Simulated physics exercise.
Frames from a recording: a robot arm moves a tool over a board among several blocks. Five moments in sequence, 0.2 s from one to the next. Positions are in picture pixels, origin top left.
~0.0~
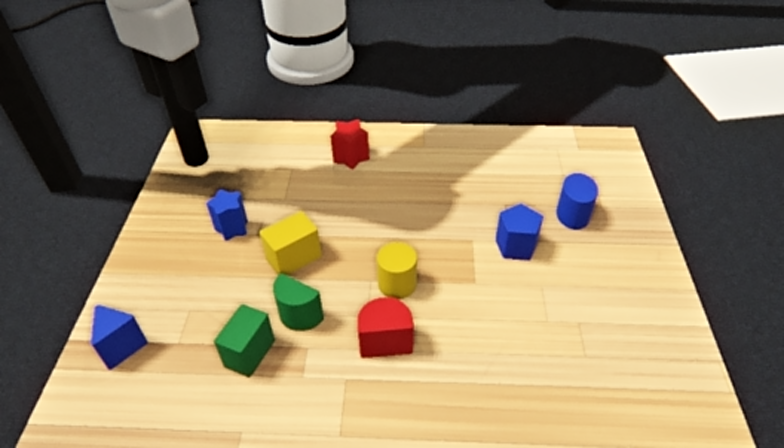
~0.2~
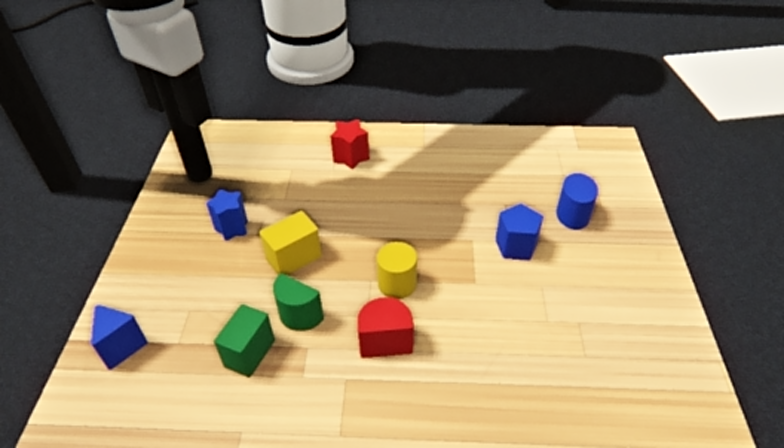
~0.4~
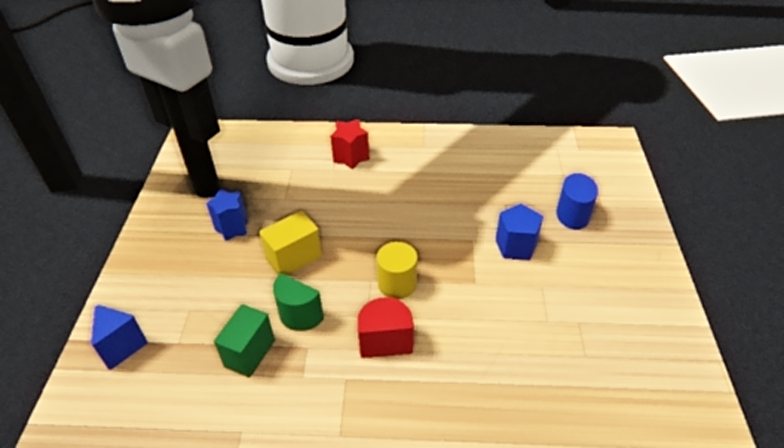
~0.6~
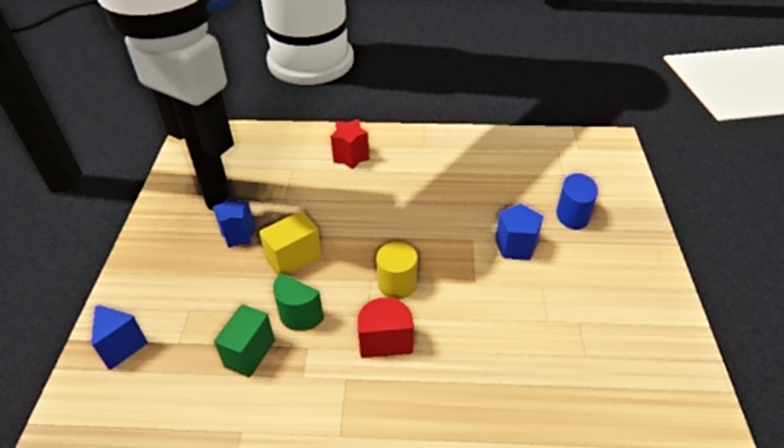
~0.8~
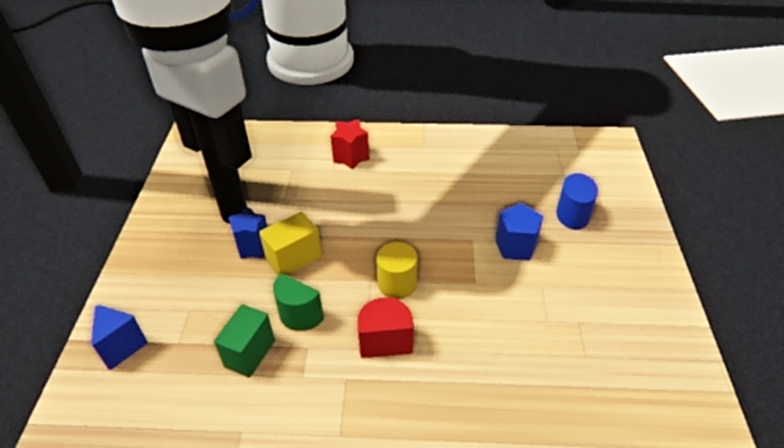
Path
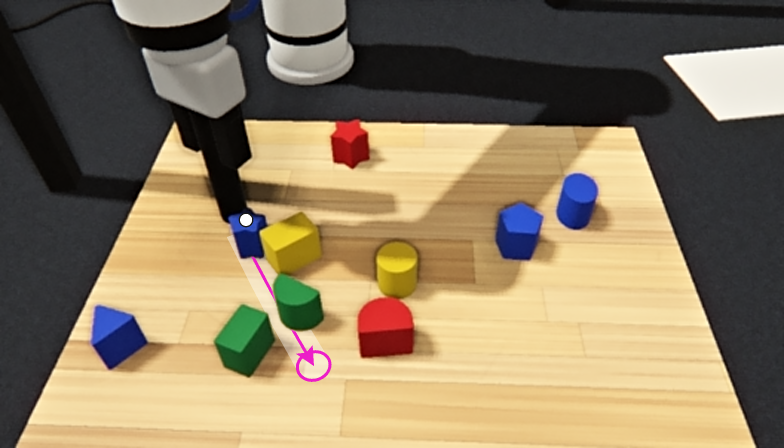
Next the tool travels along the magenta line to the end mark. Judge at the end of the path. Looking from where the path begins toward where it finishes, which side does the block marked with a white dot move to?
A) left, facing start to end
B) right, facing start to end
I choose B.
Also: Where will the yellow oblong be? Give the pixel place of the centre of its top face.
The point I'd pick in the picture is (303, 241).
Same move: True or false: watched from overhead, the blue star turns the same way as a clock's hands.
The statement is true.
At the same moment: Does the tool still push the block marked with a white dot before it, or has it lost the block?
Looking at the end of the path, the block marked with a white dot is still being driven ahead.
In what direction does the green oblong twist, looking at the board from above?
Turns clockwise.
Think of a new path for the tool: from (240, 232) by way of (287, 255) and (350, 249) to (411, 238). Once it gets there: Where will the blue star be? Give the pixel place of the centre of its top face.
My estimate: (268, 249).
Path on the board, in a line from (240, 232) to (314, 366); the dot is on the blue star.
On the path given first. One third of the way, tool at (257, 256); blue star at (267, 263); yellow oblong at (303, 241), turned 65° anticlockwise.
Two thirds of the way, tool at (281, 301); green oblong at (242, 332), turned 20° clockwise; blue star at (289, 313), turned 15° clockwise; yellow oblong at (303, 241), turned 70° anticlockwise; green D-shaped block at (330, 323), turned 40° anticlockwise.
At the end, tool at (311, 351); green oblong at (242, 332), turned 20° clockwise; blue star at (305, 370), turned 40° clockwise; yellow oblong at (303, 241), turned 70° anticlockwise; green D-shaped block at (341, 339), turned 120° anticlockwise.
